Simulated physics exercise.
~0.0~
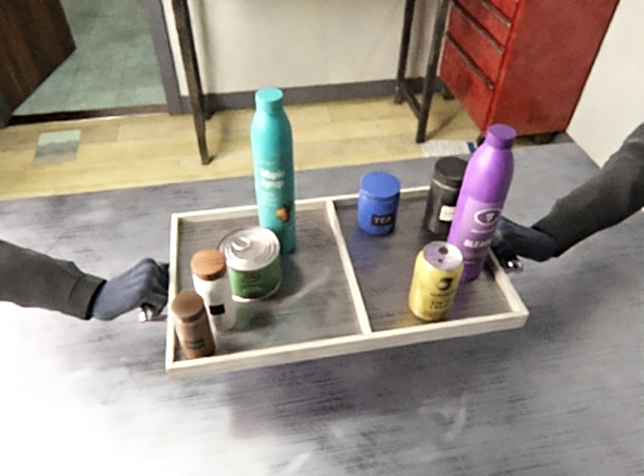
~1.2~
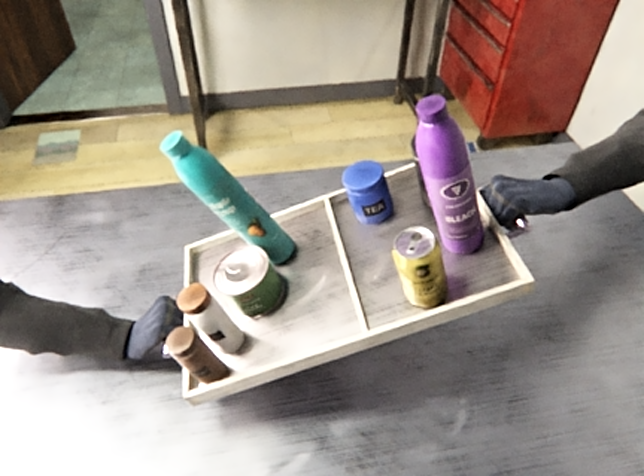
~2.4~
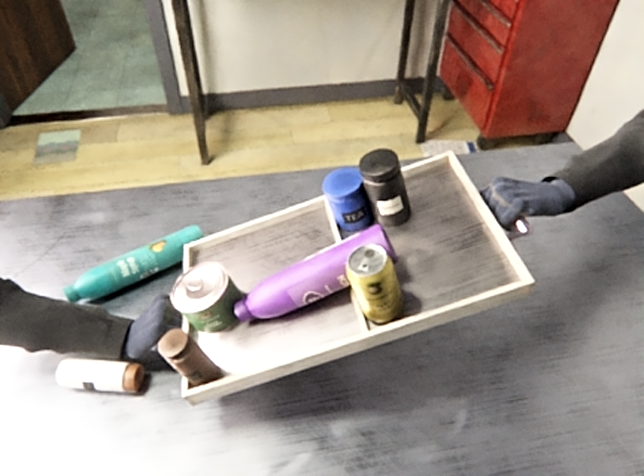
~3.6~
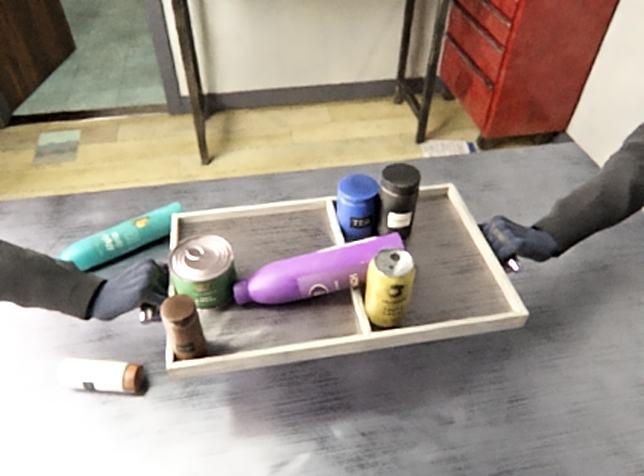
On a grey table, gloved hands tilting a tray left then levelling it, turquoise bottle and white shaker off, purple bottle toppled.
